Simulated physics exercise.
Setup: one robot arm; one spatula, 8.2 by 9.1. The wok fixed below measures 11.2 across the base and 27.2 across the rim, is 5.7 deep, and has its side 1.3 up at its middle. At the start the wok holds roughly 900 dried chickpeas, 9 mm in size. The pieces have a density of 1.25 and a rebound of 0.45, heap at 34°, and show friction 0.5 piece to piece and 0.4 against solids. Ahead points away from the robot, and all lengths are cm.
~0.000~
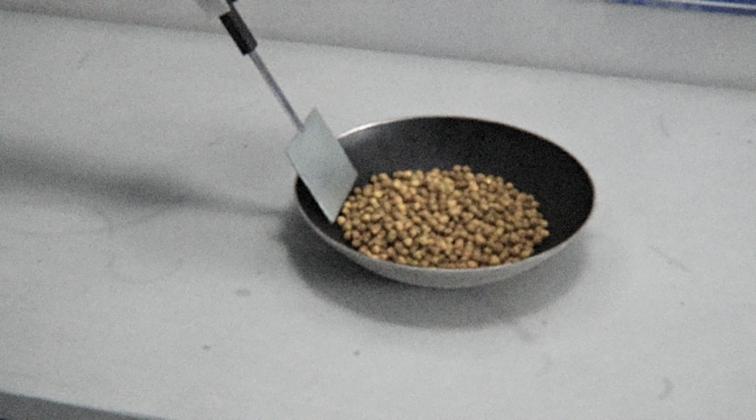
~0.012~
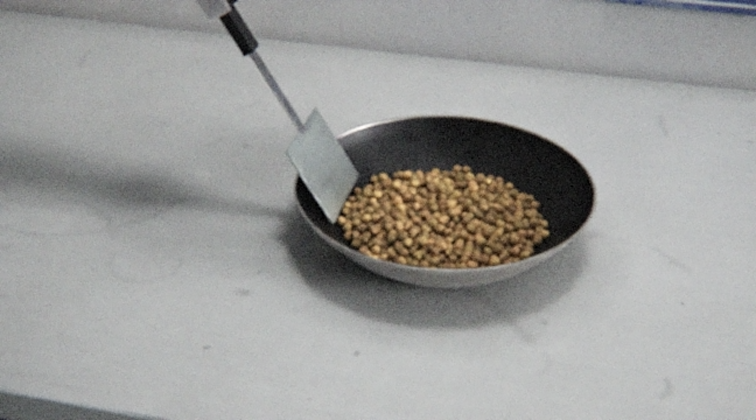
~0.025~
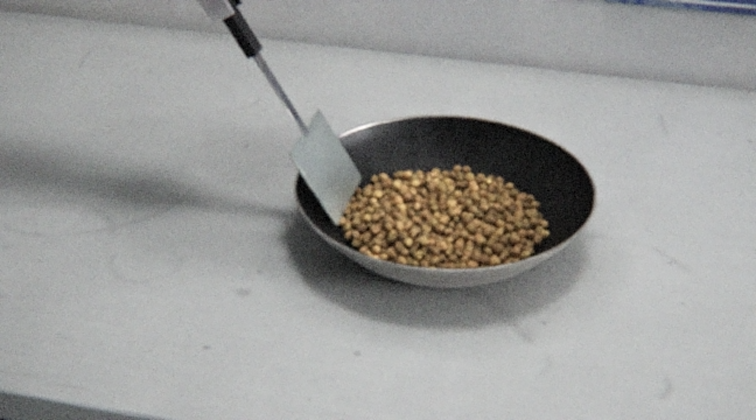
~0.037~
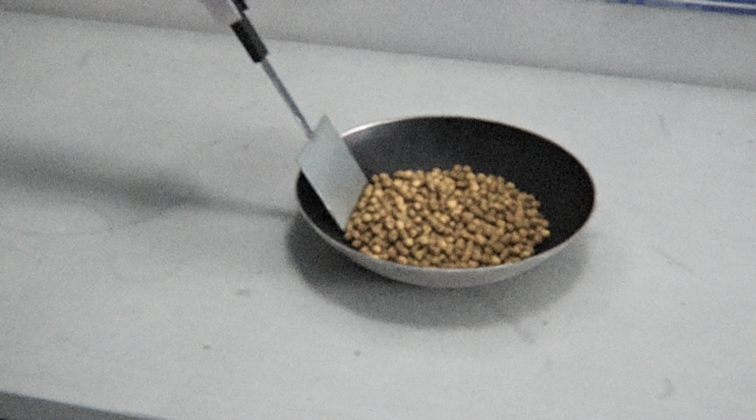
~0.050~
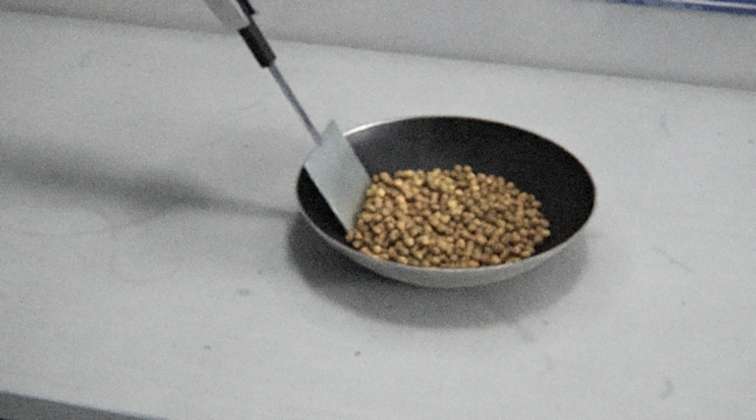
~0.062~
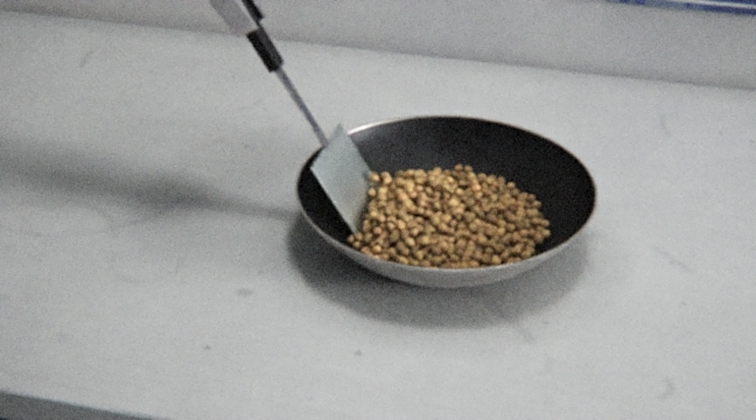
On a pale tabletop, a metal spatula slanted into the left side of a dark wok of dried chickpeas and slid slightly right and downward, while the pile barely shifted.
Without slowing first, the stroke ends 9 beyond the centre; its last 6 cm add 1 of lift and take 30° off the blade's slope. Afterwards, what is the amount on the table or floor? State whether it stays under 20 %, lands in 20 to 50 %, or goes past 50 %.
It stays under 20 %.
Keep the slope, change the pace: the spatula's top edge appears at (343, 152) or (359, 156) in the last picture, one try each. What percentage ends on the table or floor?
About 25 and 35 percent.
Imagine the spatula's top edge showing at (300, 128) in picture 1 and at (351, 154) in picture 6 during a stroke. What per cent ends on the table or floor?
About 25 per cent.
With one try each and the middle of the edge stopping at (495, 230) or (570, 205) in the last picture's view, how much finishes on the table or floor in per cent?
Roughly 0 and 35 per cent.
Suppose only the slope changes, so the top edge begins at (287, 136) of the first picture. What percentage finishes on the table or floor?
About 5 per cent.
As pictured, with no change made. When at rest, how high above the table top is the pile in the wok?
Height at the end: Around 7.0 cm.
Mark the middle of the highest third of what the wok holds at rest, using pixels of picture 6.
The centre sits close to (548, 209).
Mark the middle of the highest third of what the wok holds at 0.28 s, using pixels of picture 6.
I'd put it close to (544, 212).
After 0.17 s, sloping 59°, highest piece 9 above the table; 900 in the wok.
After 0.28 s, sloping 50°, highest piece 7 above the table; 900 in the wok.
After 0.54 s, sloping 29°, highest piece 7 above the table; 774 in the wok, 115 on the table or floor, 11 on the blade or in flight.
After 1.59 s, sloping 29°, highest piece 6 above the table; 772 in the wok, 128 on the table or floor.
At rest, 772 in the wok, 128 on the table or floor. That is 14 % on the table or floor.
